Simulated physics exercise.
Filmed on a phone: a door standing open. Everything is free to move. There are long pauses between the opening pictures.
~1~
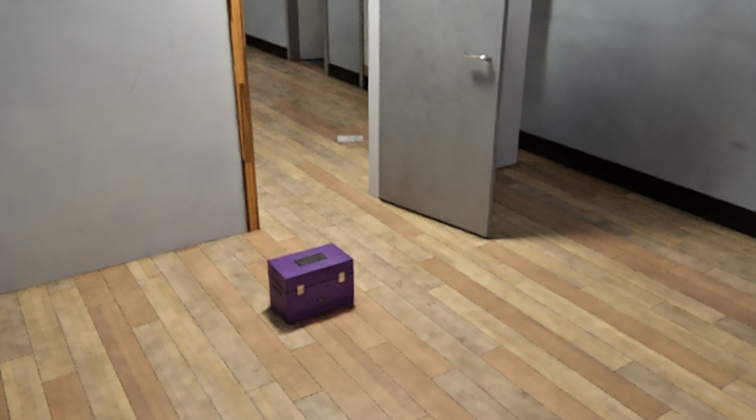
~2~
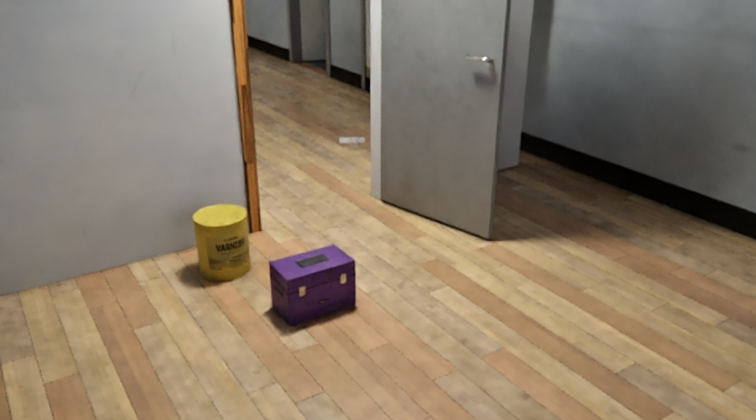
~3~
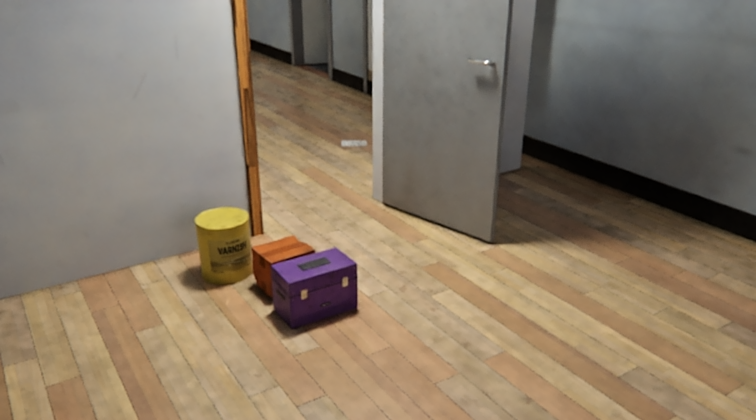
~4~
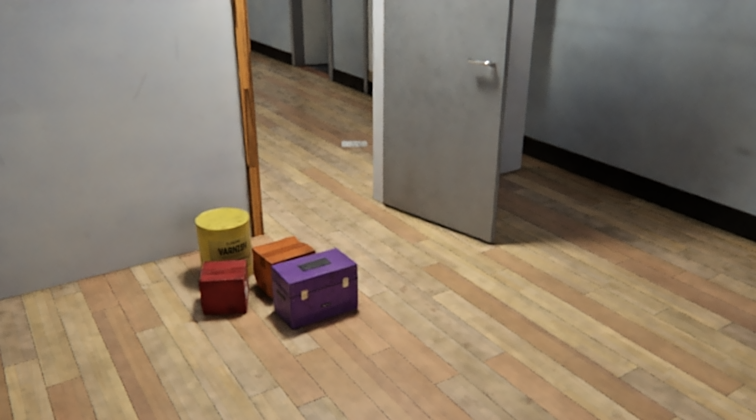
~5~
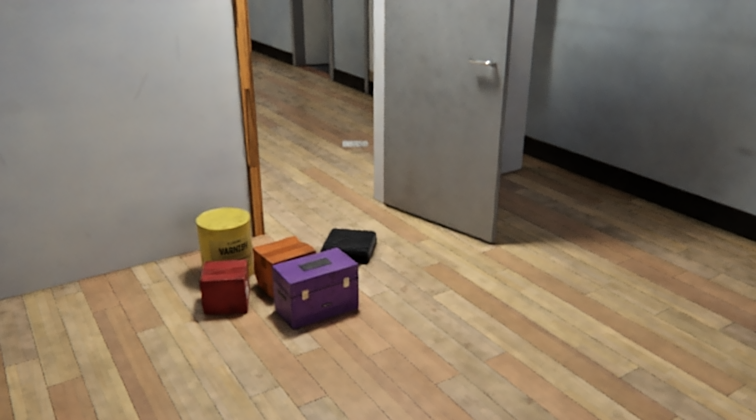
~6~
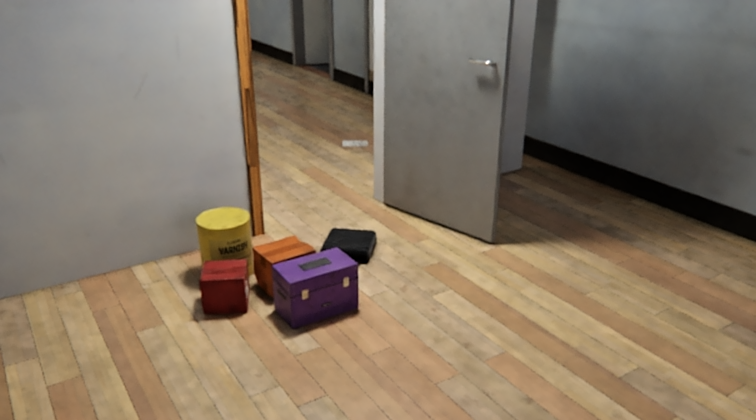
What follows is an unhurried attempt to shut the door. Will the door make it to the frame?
As it turns out, it is blocked.
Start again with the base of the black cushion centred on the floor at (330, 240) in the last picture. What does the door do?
Then it jams.
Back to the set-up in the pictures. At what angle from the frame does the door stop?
About 20°.
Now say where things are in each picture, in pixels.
The first frame shows door wide open and still.
The second frame shows door wide open and still; purple toolbox (313, 284); yellow pail (223, 242).
The third frame shows door wide open and still; orange parcel (285, 267).
The fourth frame shows door wide open and still; purple toolbox (315, 287); yellow pail (225, 246).
The fifth frame shows door wide open and still; red box (226, 287); orange parcel (286, 267).
The sixth frame shows door wide open and still; black cushion (349, 245); purple toolbox (316, 287).
Then, 0.90 s on from there, door at 68°.
Then, 1.30 s on from there, door at 41°; black cushion shifted a little near (325, 243).
Then, 1.60 s on from there, door at 21°; black cushion shifted about its own width near (286, 234).
In the end, door at 19°; moved from the start, black cushion; the other 4 unmoved. At the end, from the last picture's camera, black cushion near (282, 233).
